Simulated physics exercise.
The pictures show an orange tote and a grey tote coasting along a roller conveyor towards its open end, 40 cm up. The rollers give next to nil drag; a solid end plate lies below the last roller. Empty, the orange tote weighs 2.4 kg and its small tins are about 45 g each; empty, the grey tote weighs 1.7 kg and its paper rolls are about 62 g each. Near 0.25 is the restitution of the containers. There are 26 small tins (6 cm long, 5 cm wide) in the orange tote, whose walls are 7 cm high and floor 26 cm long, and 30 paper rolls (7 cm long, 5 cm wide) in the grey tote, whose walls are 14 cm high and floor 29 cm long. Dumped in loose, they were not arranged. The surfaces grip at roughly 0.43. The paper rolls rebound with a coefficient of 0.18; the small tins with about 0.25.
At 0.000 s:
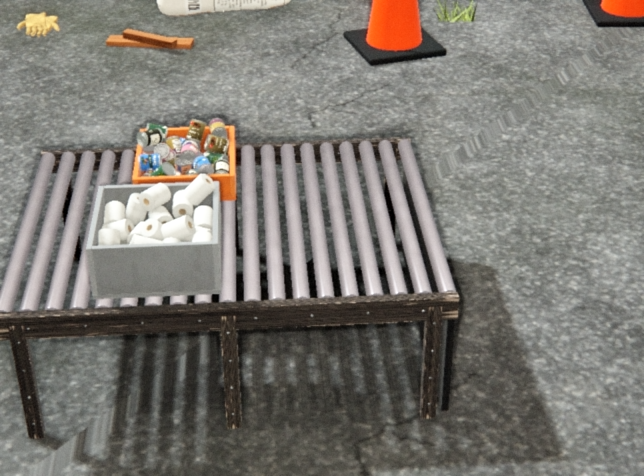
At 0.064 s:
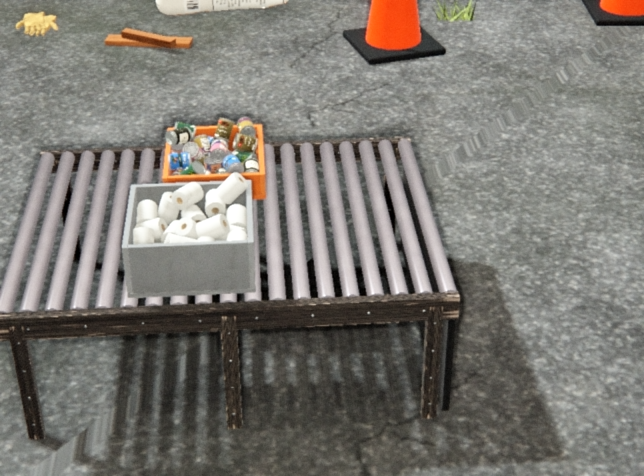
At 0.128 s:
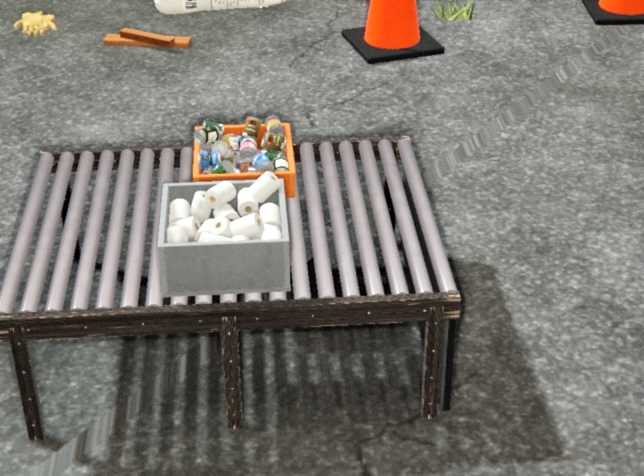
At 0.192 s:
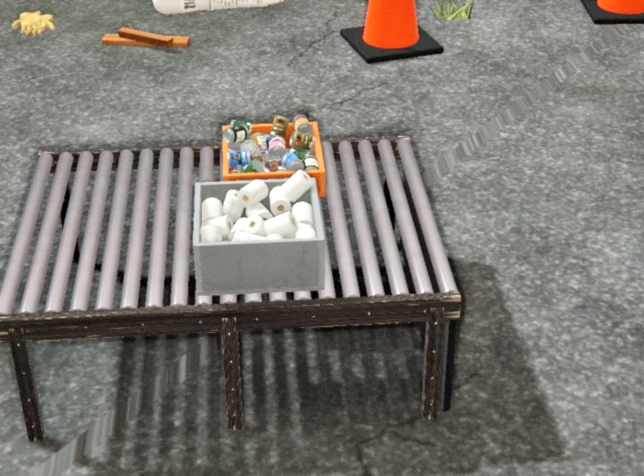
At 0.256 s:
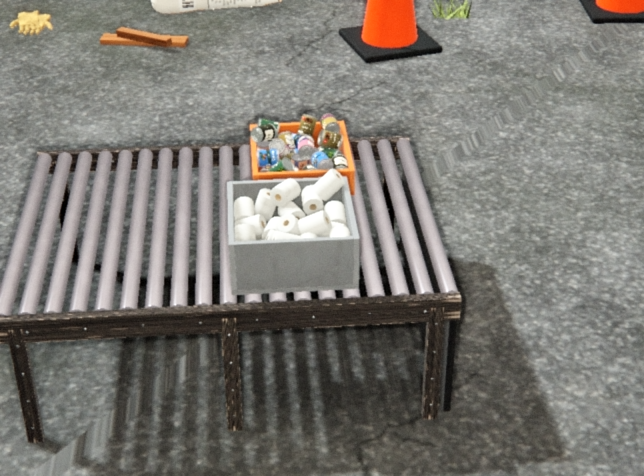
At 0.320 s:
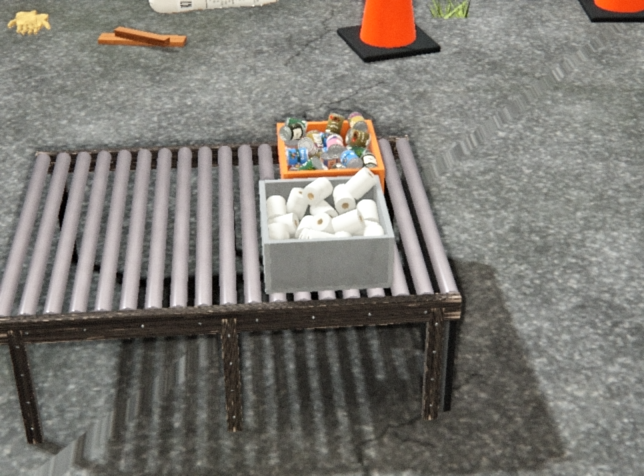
A grey tote of white paper rolls and an orange tote of small tins slid steadily rightward along a roller conveyor, staying close together, with orange cones standing on the pavement behind.
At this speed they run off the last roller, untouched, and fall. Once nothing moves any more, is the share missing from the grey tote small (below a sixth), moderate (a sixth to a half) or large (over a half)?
It is small.
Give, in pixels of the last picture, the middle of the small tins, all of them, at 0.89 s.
Centre: Around (560, 249) px.
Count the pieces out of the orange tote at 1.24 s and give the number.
About, orange tote: 2.
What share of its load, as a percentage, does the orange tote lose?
I'd put the orange tote at some 10 per cent.
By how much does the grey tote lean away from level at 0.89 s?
It leans about 35°.
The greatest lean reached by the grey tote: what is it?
Roughly 40 degrees.
After 0.40 s, the overhang begins.
After 0.69 s, the orange tote leans 17° with 0 of 26 out and the grey tote leans 10° with 0 of 30 out.
After 0.89 s, the orange tote leans 9° with 1 of 26 out and the grey tote leans 36° with 0 of 30 out.
After 1.24 s, the orange tote is level with 2 of 26 out and the grey tote is level with 1 of 30 out.
Outcome (at 1.36 s), the orange tote is level with 2 of 26 out and the grey tote is level with 1 of 30 out. Asked share, 1 of 30, 3 per cent.
